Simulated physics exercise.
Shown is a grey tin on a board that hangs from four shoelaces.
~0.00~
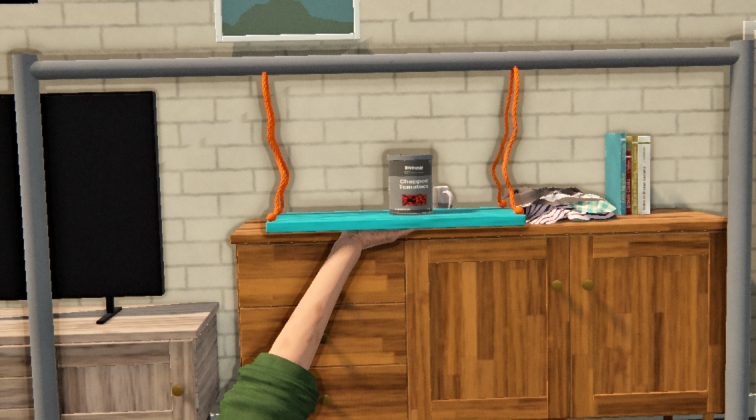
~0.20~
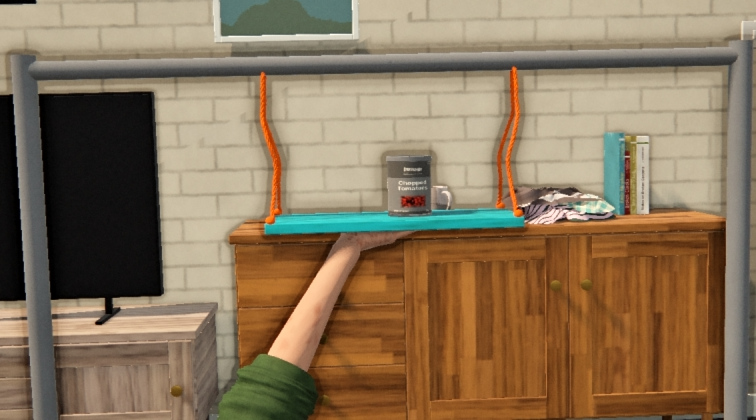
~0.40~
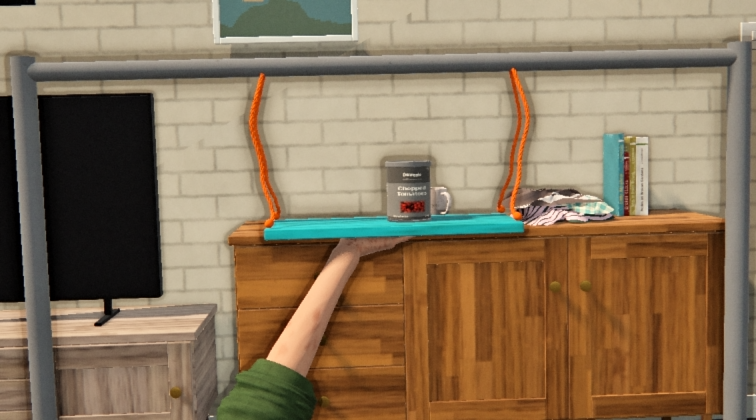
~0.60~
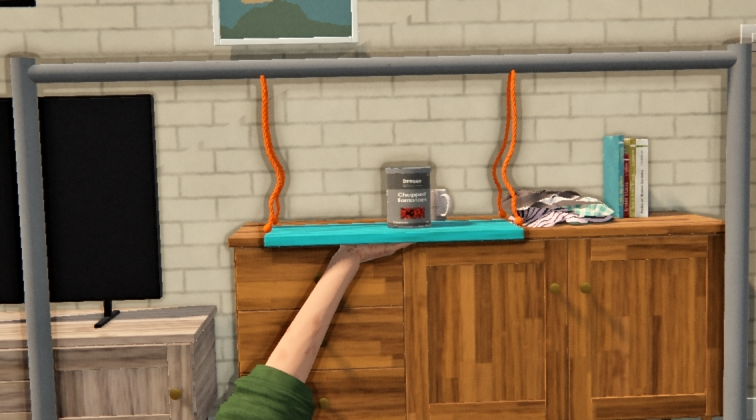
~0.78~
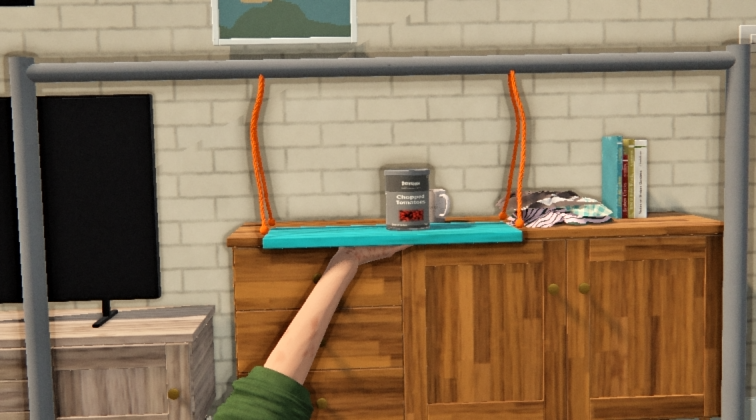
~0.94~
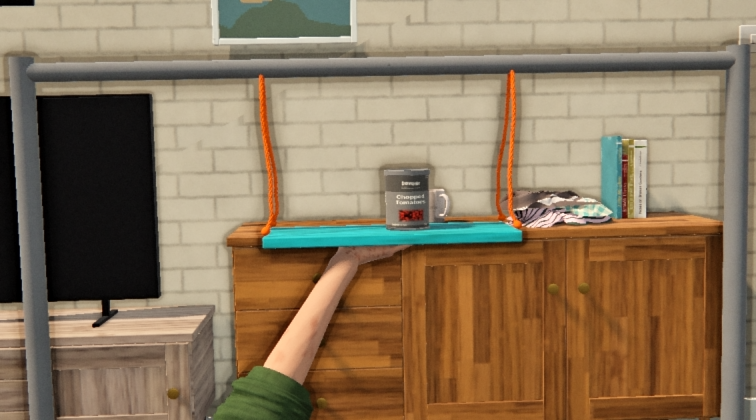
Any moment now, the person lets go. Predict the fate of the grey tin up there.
I'd bet it stays aloft when only the cords hold things.
After 1.36 s, board level; tin on the board near (407, 202).
After 1.90 s, board level; tin on the board near (407, 203).
At rest, board level; tin on the board near (407, 203). The grey tin remains aboard.
